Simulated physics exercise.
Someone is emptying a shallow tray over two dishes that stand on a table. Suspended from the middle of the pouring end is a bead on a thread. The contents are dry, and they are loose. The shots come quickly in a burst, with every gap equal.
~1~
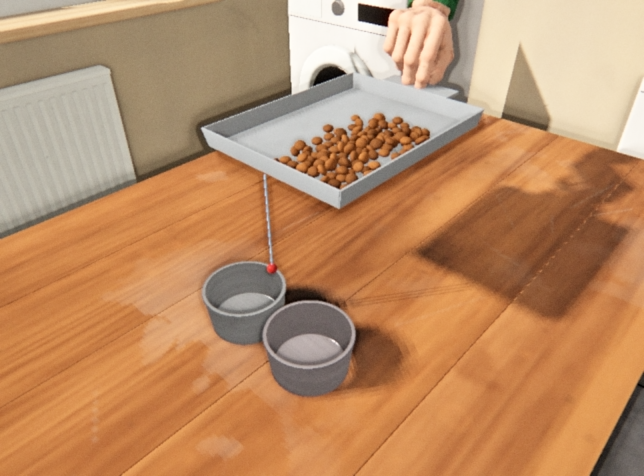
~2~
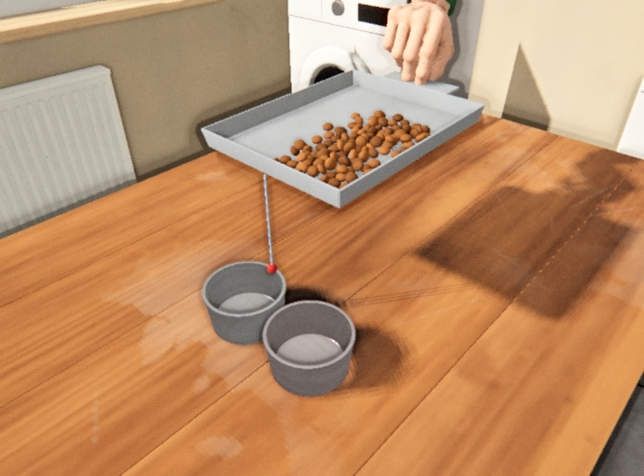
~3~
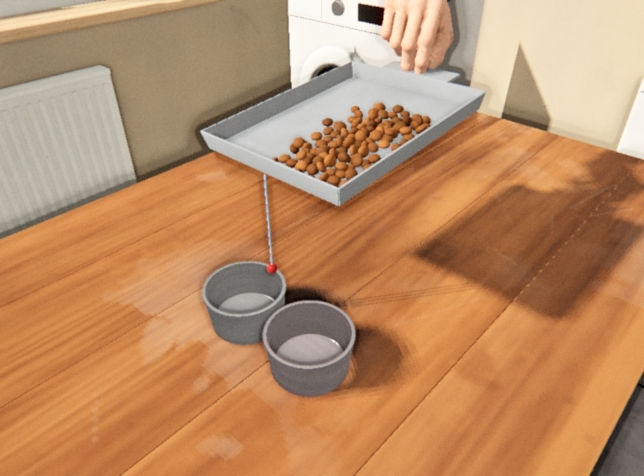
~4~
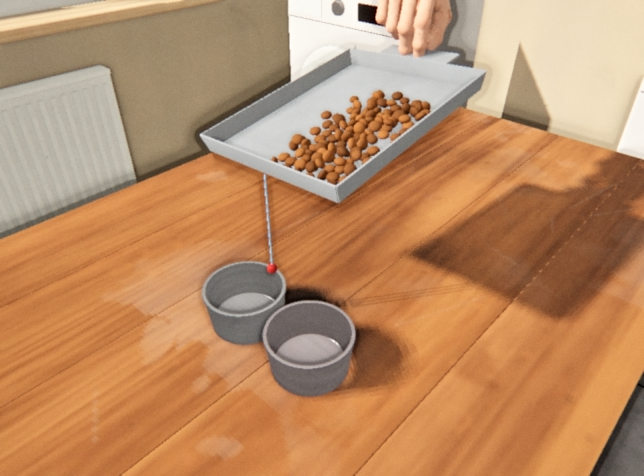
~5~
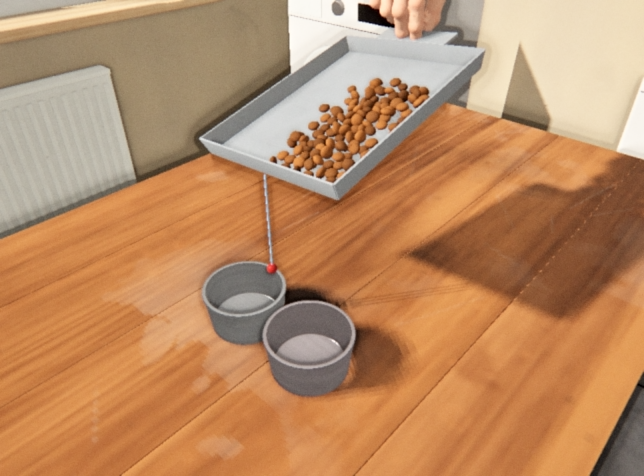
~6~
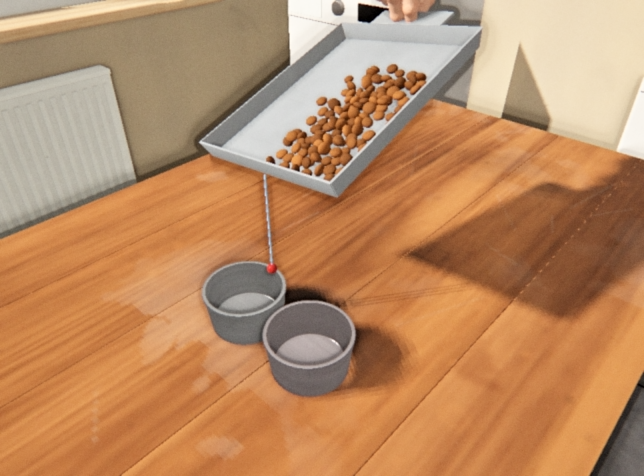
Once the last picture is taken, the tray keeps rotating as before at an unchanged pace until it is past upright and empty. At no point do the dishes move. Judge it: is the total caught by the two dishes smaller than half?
Yes.
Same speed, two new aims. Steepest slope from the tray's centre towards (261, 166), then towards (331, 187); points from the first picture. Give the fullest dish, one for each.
Leftward dish at the first place, Rightward dish at the second.
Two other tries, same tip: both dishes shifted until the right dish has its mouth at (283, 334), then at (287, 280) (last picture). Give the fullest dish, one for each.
First try, the dish to the left; second try, the dish to the left.
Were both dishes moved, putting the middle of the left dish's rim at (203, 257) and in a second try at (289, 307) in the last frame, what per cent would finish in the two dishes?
You'd get 80 in a hundred first and 0 in a hundred after that.
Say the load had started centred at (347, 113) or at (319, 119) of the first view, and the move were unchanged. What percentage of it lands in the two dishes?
Roughly 20 per cent, then roughly 20 per cent.
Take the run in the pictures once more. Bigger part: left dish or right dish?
Winner, as observed: The left-positioned one.
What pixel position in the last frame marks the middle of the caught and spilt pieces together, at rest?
At about (207, 291), give or take.
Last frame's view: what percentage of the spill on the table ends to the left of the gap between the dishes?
Roughly 100 %.
Shortly afterwards, tray tipped steeply; all but a few on the tray; a little in the air.
Next, tray tipped past a quarter turn; near a quarter on the tray; a little in the left dish; near a third outside both; near a quarter in the air.
Some moments later, tray tipped past a quarter turn; near a quarter in the left dish; the bulk outside both.
In the end, tray tipped past a quarter turn; none at all in the right dish; near a quarter in the left dish; the bulk outside both.
